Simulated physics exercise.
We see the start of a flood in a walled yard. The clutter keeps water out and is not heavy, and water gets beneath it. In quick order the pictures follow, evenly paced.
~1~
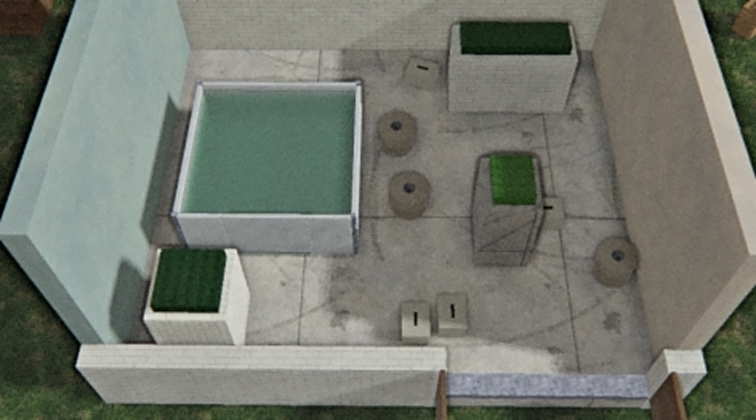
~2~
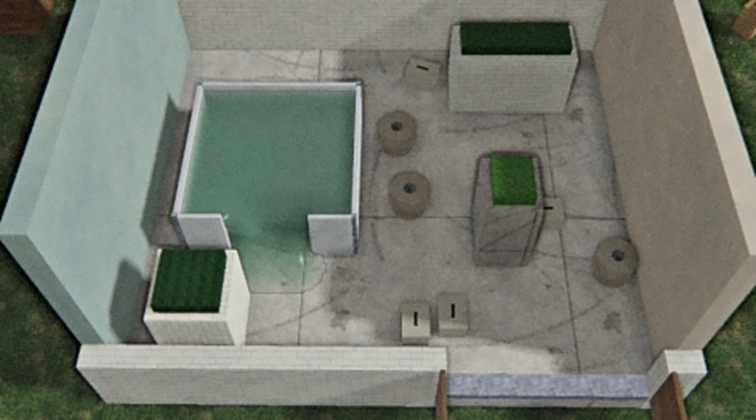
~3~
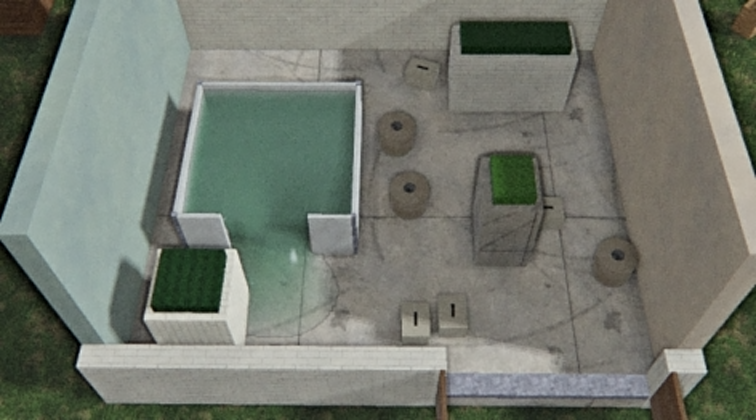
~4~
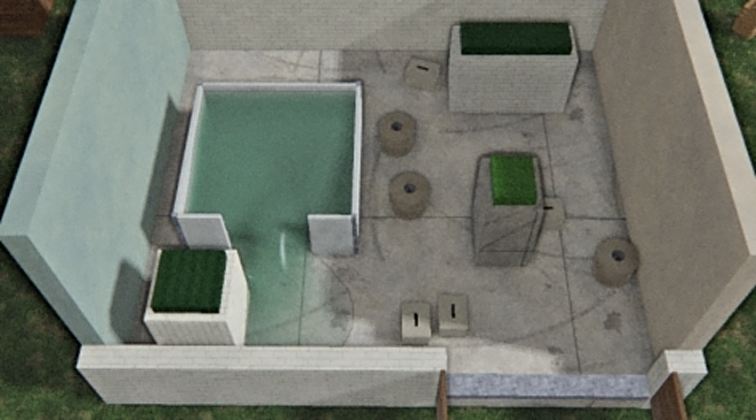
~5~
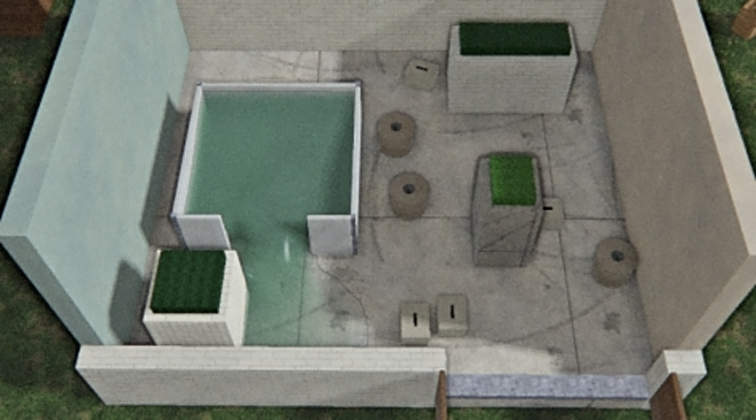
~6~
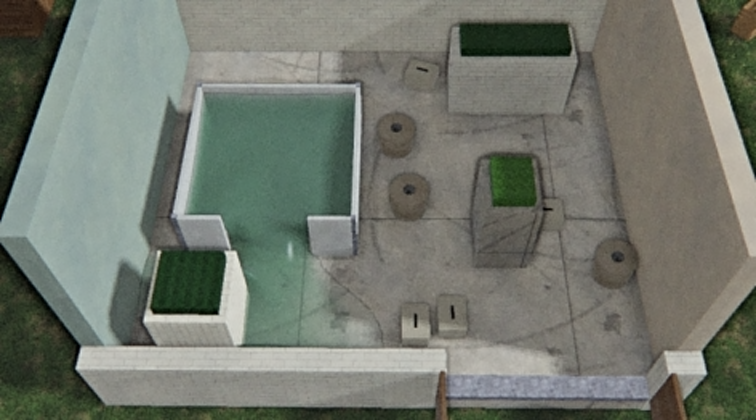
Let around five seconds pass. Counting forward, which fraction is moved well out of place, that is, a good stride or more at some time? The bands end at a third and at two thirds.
A third to two thirds of the things get pushed well away.
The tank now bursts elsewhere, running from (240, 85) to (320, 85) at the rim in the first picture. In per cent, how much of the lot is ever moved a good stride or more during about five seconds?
That works out to about 80 per cent of them.
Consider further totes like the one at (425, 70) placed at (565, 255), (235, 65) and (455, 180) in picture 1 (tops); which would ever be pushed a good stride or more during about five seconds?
Results - 1: Ends up far away; 2: Ends up far away; 3: Ends up far away.
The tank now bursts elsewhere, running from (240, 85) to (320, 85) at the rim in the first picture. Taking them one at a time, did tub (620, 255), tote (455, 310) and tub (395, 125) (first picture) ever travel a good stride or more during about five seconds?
Travels that far, falls short, travels that far.
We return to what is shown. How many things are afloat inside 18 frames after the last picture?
That adds up to 2.
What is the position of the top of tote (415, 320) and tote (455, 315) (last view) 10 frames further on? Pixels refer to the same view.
Near (465, 261) and (555, 263).
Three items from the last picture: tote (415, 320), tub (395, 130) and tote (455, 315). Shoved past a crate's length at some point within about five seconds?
Taking them in turn, the first traveled far, the second stayed within range, and the third traveled far.
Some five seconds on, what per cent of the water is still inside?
92 %.
A moment on, 0 of 8 are well off their spots; 0 afloat.
Next, 2 of 8 are well off their spots; 1 afloat.
Later, 3 of 8 are well off their spots; 2 afloat.
In the end, 3 of 8 are well off their spots, and 3 have been at some point; 2 afloat.
